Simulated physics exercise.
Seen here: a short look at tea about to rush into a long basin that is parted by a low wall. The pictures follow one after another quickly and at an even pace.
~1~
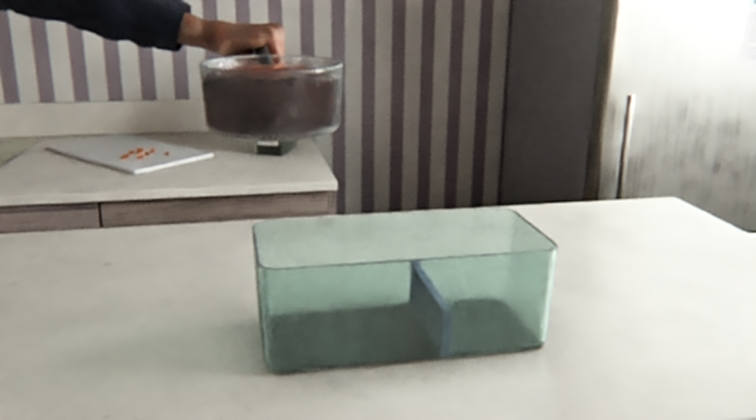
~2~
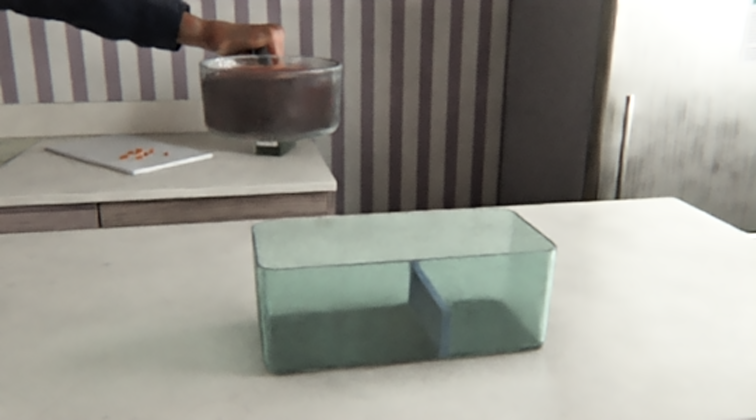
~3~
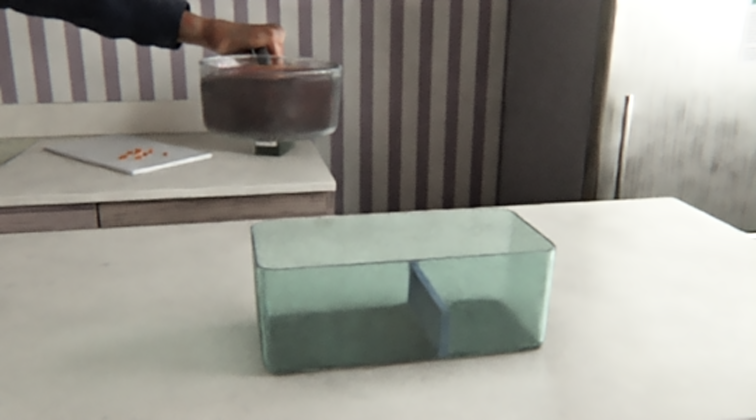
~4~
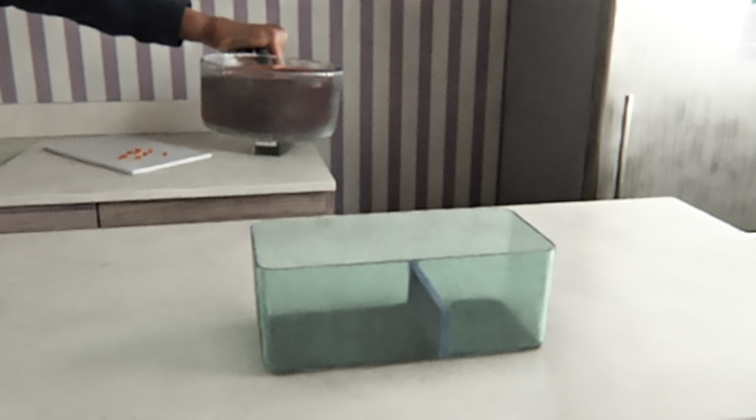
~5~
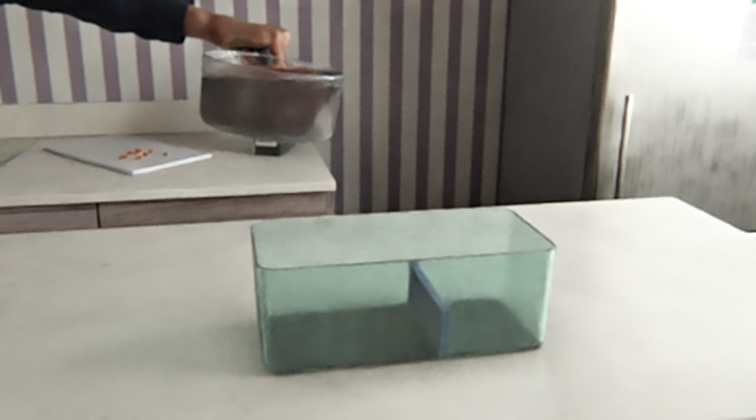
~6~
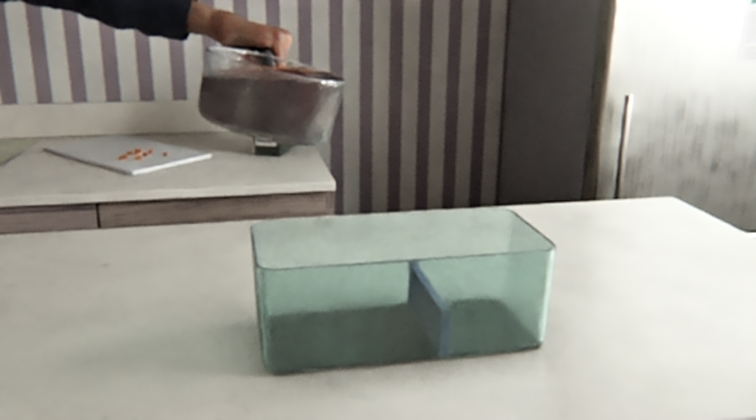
A glass bowl of dark liquid slowly tilts to the right under a person's hand.
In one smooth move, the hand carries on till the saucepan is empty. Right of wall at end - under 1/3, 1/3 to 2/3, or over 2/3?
The share right of the wall does not reach a third.
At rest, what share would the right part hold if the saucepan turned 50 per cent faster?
Close to 5 per cent.
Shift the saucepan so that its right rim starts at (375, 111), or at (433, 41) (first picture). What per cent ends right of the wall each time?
One after the other: 40 %, 85 %.
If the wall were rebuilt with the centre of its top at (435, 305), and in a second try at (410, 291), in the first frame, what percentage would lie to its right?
Note: Roughly 20 % in case one, 45 % in case two.
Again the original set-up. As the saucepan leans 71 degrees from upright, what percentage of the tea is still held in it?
45 per cent or so.
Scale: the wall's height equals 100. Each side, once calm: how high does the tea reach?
About 50 left, about 10 right.
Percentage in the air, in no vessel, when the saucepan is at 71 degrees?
Estimate: 40 per cent, roughly.
A moment on, the saucepan is tipped part way and 46 per cent is still to pour, 14 is left of the wall and 0 right of it.
Next, the saucepan is tipped right over and 7 per cent is still to pour, 76 is left of the wall and 7 right of it.
Then the saucepan is tipped right over and 0 per cent is still to pour, 88 is left of the wall and 8 right of it.
Later the saucepan is tipped right over and 0 per cent is still to pour, 89 is left of the wall and 8 right of it.
Finally, 89 per cent lies left of the wall, 8 right of it and 3 outside.
